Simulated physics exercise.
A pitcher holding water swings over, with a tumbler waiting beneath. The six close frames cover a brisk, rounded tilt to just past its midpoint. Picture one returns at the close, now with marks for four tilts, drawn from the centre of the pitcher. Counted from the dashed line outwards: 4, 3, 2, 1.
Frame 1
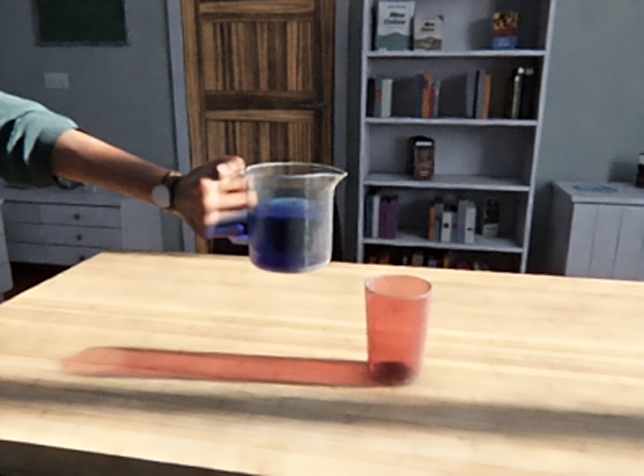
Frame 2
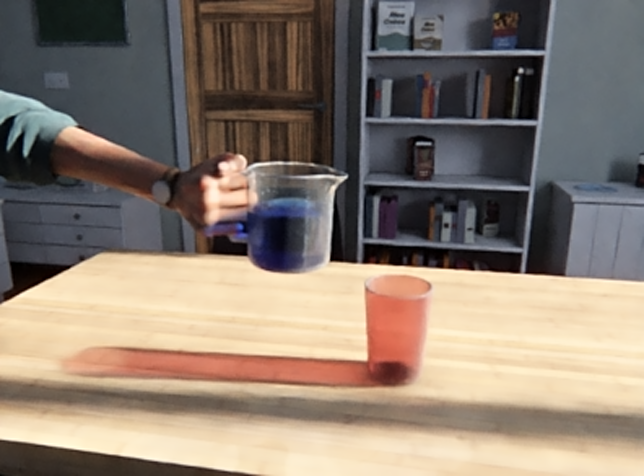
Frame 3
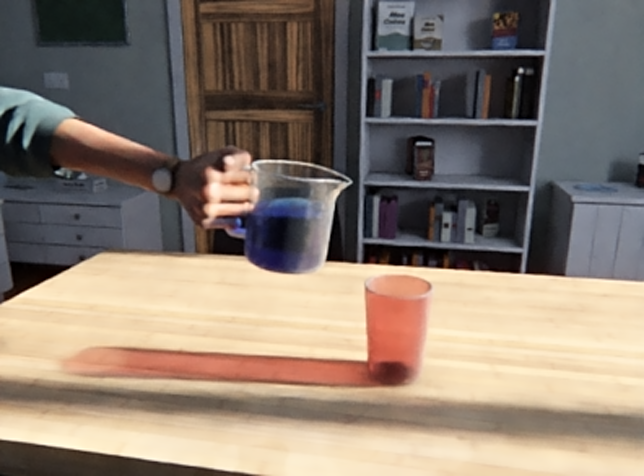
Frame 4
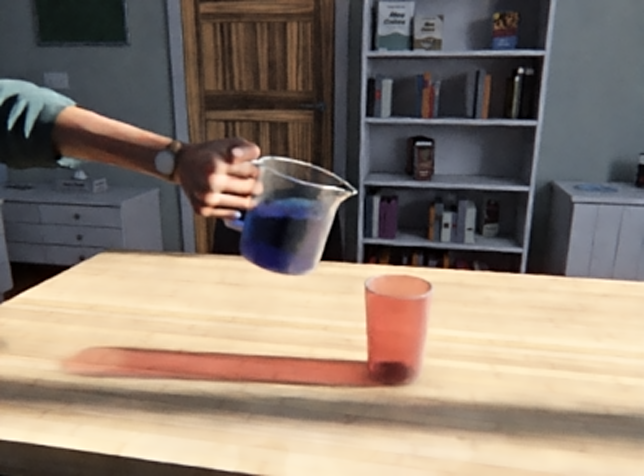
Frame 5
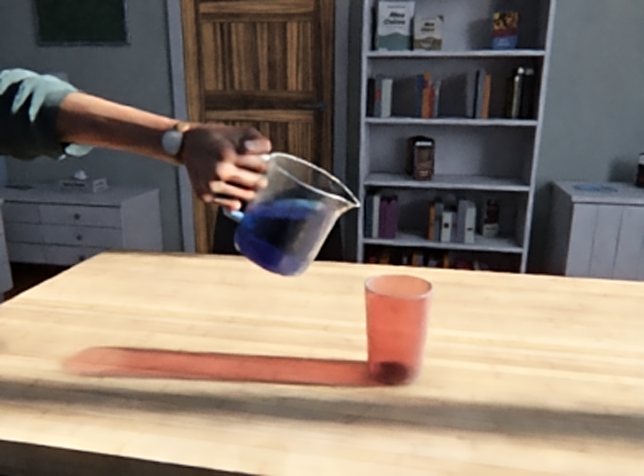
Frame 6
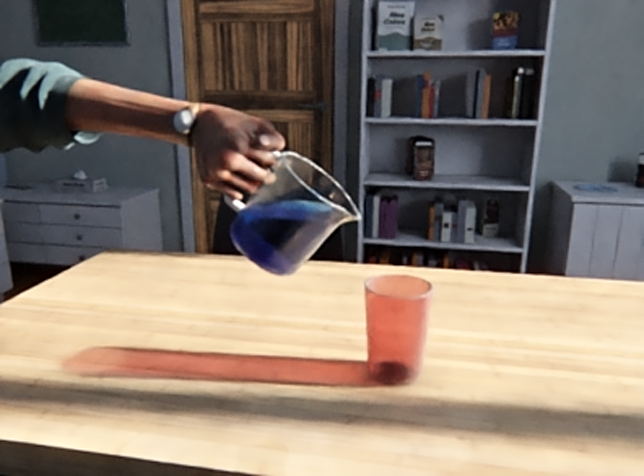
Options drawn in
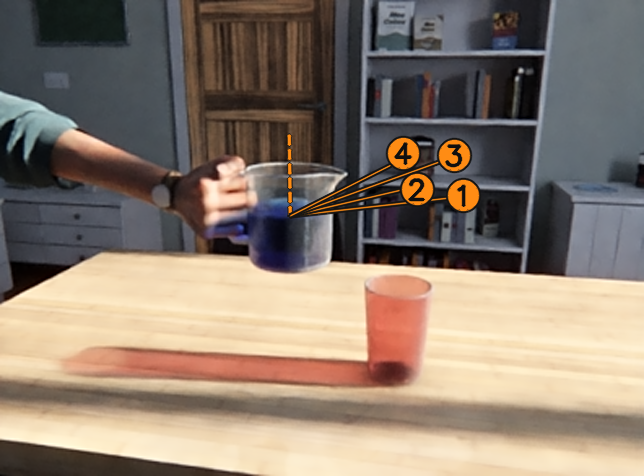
In a dim room with a wooden door and a bookshelf along the back wall, a fixed, slightly raised view looks across a pale wooden table. A translucent red tumbler stands right of centre, a long reddish shadow stretching left, while a hand from the left holds a clear pitcher of blue liquid. The hand gradually tilts the pitcher rightward, its spout dipping, and nothing pours out.
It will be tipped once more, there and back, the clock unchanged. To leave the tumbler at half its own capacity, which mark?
Go for 3.
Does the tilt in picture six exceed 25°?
Yes, it does.
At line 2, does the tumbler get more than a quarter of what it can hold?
Yes.
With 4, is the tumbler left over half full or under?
Under.
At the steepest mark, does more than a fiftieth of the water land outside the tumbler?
Yes, it does.
On the marked copy, 1 at (447, 198); 2 at (399, 190); 3 at (439, 162); 4 at (390, 165).
With 1, the tumbler ends with about 61 % of what it can hold; 19 % of the water is spilt.
With 2, the tumbler ends with about 65 % of what it can hold.
With 3, the tumbler ends with about 52 % of what it can hold.
With 4, the tumbler ends with about 37 % of what it can hold.
